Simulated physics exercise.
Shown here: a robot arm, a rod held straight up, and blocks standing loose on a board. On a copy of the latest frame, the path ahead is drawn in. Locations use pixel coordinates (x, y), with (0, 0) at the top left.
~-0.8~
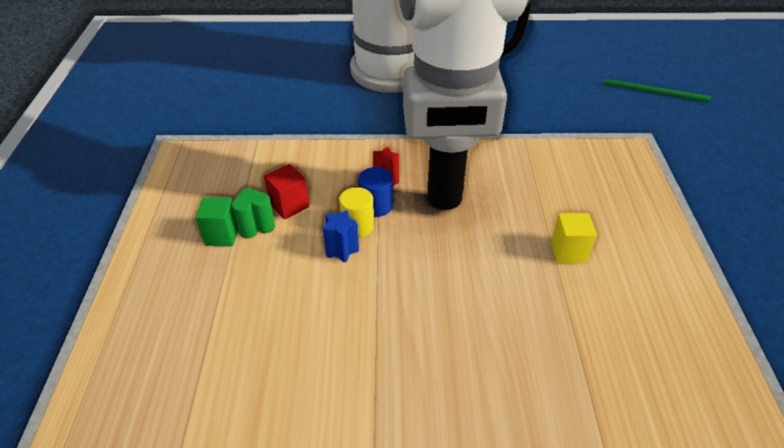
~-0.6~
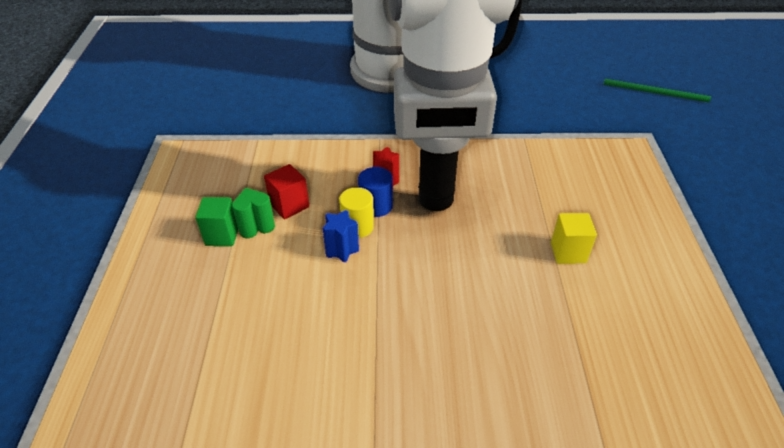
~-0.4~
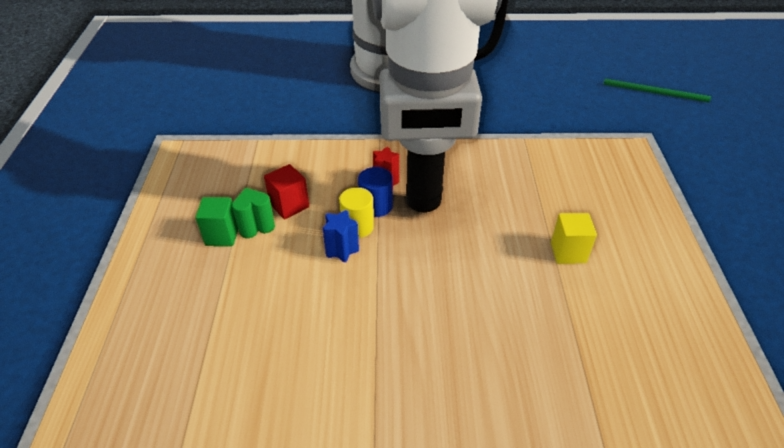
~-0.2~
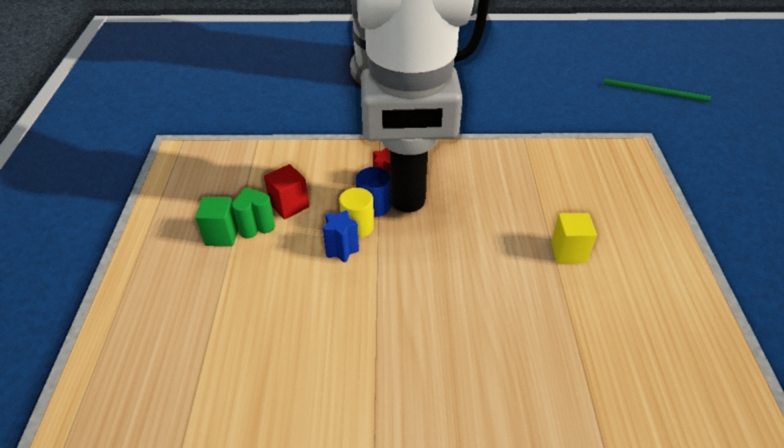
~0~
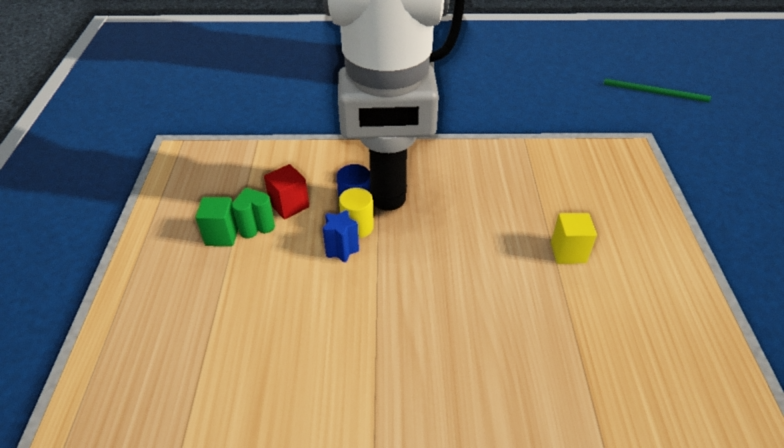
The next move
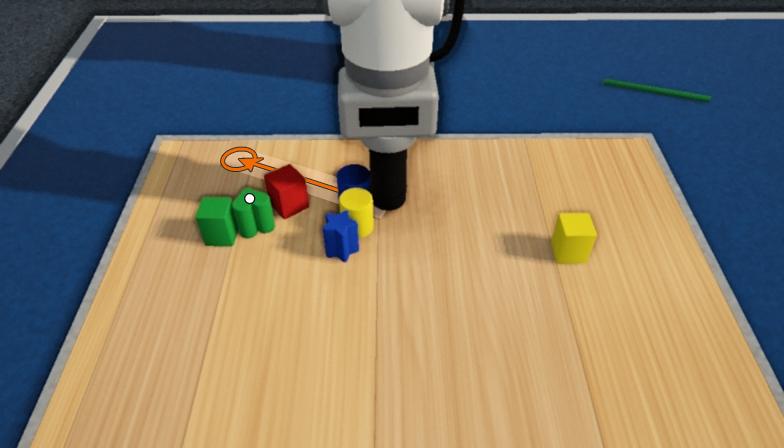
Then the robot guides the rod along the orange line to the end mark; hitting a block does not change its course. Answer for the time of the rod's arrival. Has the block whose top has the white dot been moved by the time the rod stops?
Yes.
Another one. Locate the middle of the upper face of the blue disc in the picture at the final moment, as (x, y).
Its top face will be centred at roughly (251, 162).
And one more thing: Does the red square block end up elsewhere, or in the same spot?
That block ends up displaced.
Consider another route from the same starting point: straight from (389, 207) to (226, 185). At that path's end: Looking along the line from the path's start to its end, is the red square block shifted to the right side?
No.
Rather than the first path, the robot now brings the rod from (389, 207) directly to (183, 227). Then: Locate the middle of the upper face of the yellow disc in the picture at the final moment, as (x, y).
When the path ends, it will be at (334, 207).
The drawn path runs straight from (389, 207) to (239, 159); the dot is on the green heart-shaped block.
What follows on the original path. One third of the way, rod at (335, 182); red square block at (270, 180); blue disc at (298, 167).
Two thirds of the way, rod at (285, 166); green heart-shaped block at (245, 206); red square block at (254, 185), turned 40° anticlockwise; blue disc at (256, 162).
At the end, rod at (237, 151); green heart-shaped block at (245, 206); red square block at (254, 185), turned 40° anticlockwise; blue disc at (251, 162); red star block not moved.
